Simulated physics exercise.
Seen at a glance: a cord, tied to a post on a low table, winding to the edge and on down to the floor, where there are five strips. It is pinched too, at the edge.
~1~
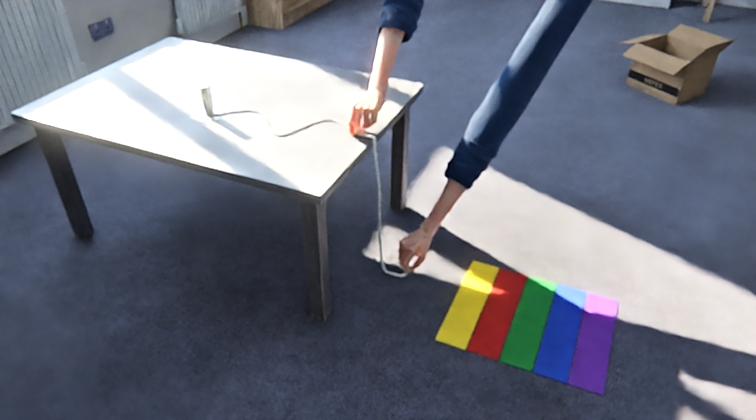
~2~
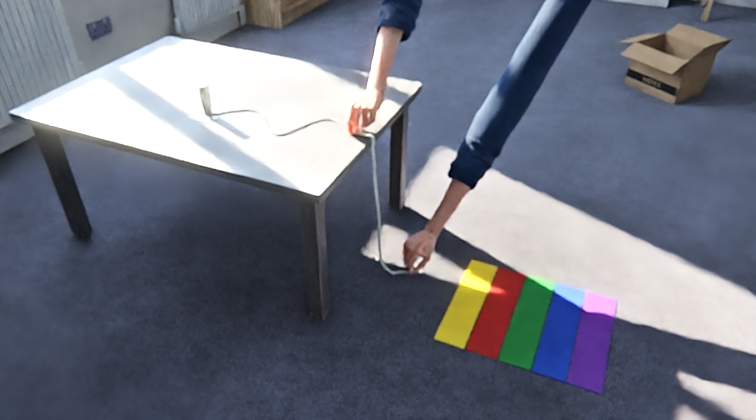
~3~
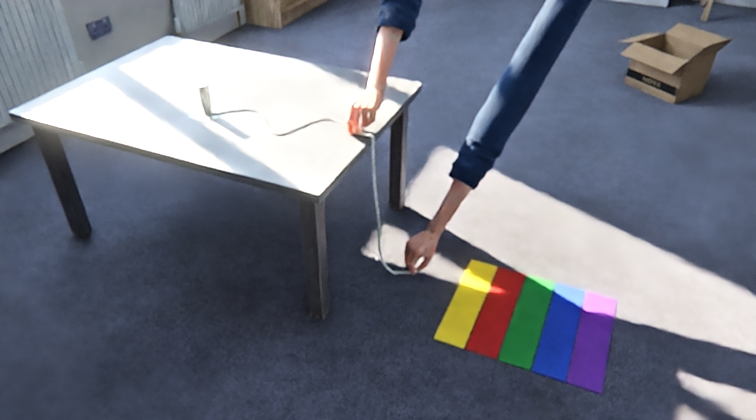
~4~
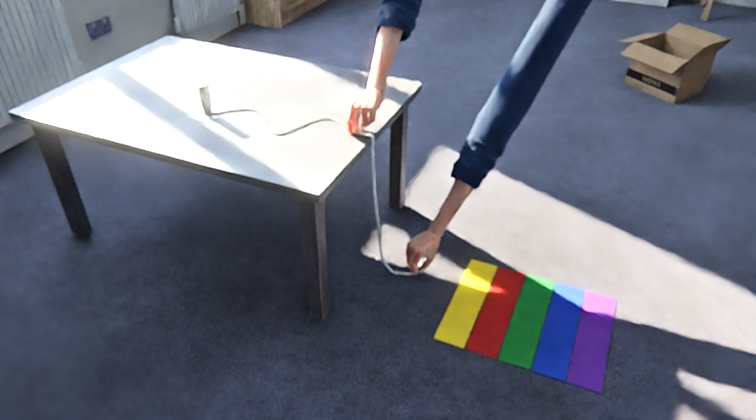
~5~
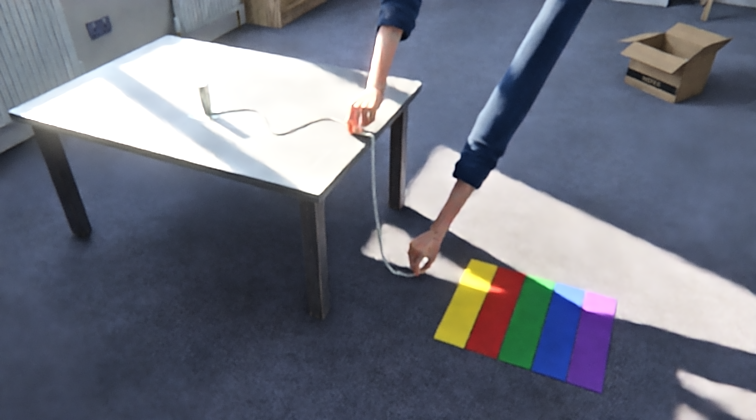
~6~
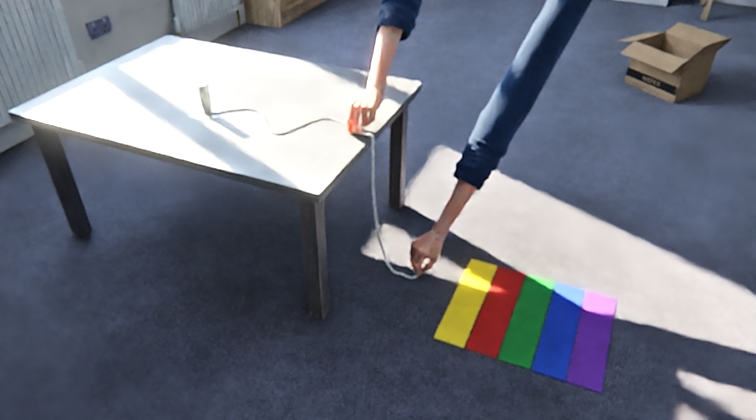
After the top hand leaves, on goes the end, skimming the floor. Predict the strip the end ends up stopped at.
The end ends up at the blue strip.
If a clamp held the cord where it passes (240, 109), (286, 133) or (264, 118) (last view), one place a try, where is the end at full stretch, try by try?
About (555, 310), (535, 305) and (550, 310).
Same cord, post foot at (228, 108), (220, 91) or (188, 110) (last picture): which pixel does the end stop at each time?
Going through the tries, you get (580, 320), then (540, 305), then (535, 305).
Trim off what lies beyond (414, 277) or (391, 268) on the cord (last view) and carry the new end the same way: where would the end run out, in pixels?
It would end up close to (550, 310), then close to (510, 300).
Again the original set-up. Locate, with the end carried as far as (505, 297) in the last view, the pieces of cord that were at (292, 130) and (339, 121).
(319, 133) for the first, (371, 148) for the second.
Early on, end near (505, 297); over red.
Midway, end near (542, 308); over green.
At the end of the slack, end near (564, 315); over blue. The blue one.
